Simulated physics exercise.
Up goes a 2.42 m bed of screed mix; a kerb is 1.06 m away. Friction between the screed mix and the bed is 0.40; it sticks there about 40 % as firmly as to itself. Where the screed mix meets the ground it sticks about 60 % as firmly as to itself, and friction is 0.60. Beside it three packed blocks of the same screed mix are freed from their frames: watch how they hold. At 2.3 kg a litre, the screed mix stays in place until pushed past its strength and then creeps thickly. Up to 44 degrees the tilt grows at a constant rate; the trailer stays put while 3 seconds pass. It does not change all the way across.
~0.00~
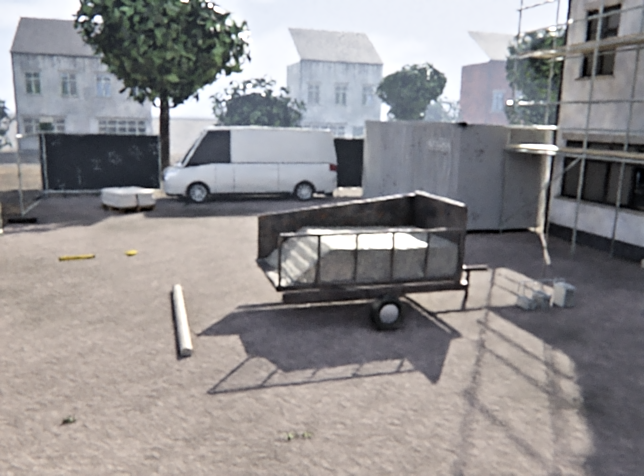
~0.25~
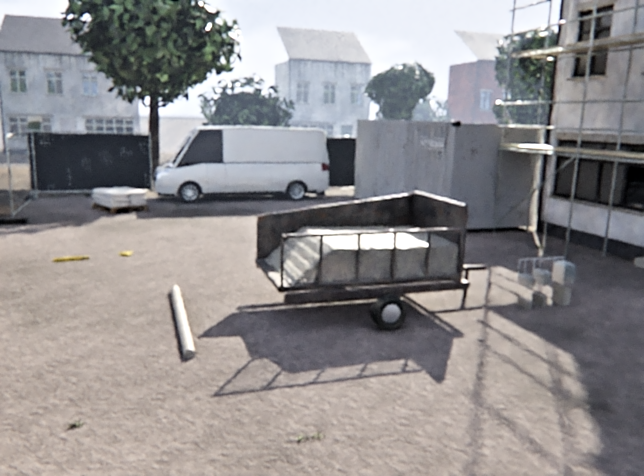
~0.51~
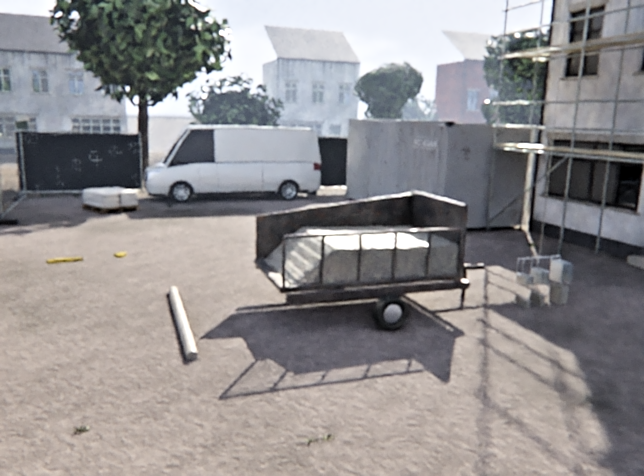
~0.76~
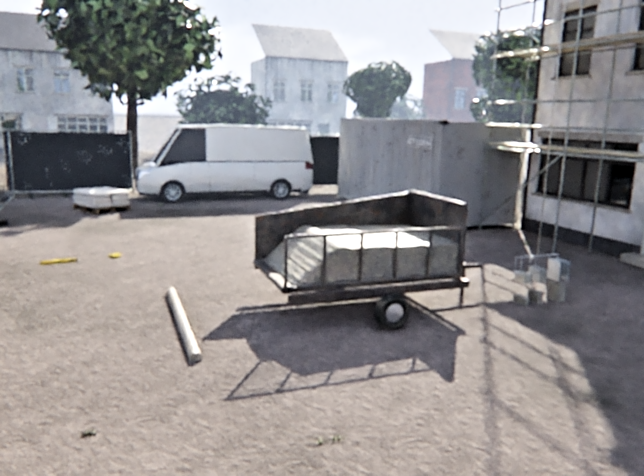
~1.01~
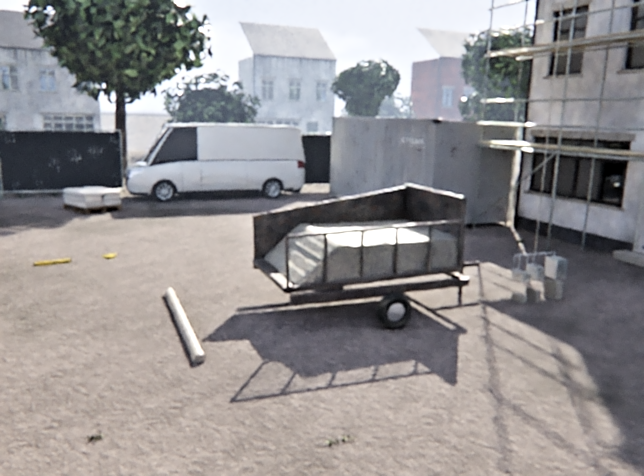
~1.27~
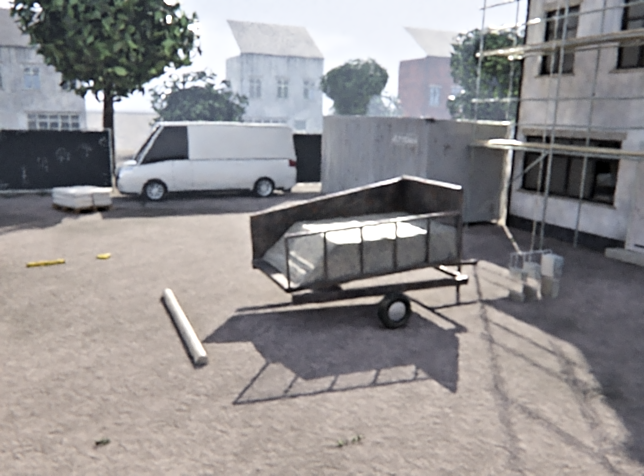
The trailer's bed, loaded with a pale heap, stayed level at first, then its right end rose slightly while the load stayed put, as the view drifted around the yard with its parked white van.
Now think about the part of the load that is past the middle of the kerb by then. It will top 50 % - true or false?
False.
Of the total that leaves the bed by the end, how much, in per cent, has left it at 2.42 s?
Some 0 in a hundred.
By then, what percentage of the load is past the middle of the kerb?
Estimate: Some 35 per cent.
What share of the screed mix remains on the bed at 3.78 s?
It works out at roughly 90 percent.
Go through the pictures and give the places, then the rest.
The first picture shows top of the high end at (463, 208), tilt 0 degrees; foremost bit of the screed mix at (291, 284); block heights 11 cm, 17 cm, 26 cm (left to right).
The second picture shows top of the high end at (463, 208), tilt 0 degrees; foremost bit of the screed mix at (293, 285); block heights 11 cm, 17 cm, 26 cm (left to right).
The third picture shows top of the high end at (463, 207), tilt 0 degrees; foremost bit of the screed mix at (295, 285); block heights 11 cm, 17 cm, 26 cm (left to right).
The fourth picture shows top of the high end at (463, 206), tilt 0 degrees; foremost bit of the screed mix at (297, 286); block heights 11 cm, 17 cm, 26 cm (left to right).
The fifth picture shows top of the high end at (461, 200), tilt 2 degrees; foremost bit of the screed mix at (299, 285); block heights 11 cm, 17 cm, 26 cm (left to right).
The sixth picture shows top of the high end at (458, 191), tilt 4 degrees; foremost bit of the screed mix at (300, 285); block heights 11 cm, 17 cm, 26 cm (left to right).
After 2.42 s, the tilt is 16 degrees, all is on the bed and 0 % past the kerb's middle.
After 3.78 s, the tilt is 31 degrees, 89 % is on the bed and 0 % past the kerb's middle.
After 5.13 s, the tilt is 44 degrees, none is on the bed and 30 % past the kerb's middle.
After 6.49 s, the tilt is 44 degrees, none is on the bed and 35 % past the kerb's middle.
After 8.19 s, the tilt is 44 degrees, none is on the bed and 35 % past the kerb's middle.
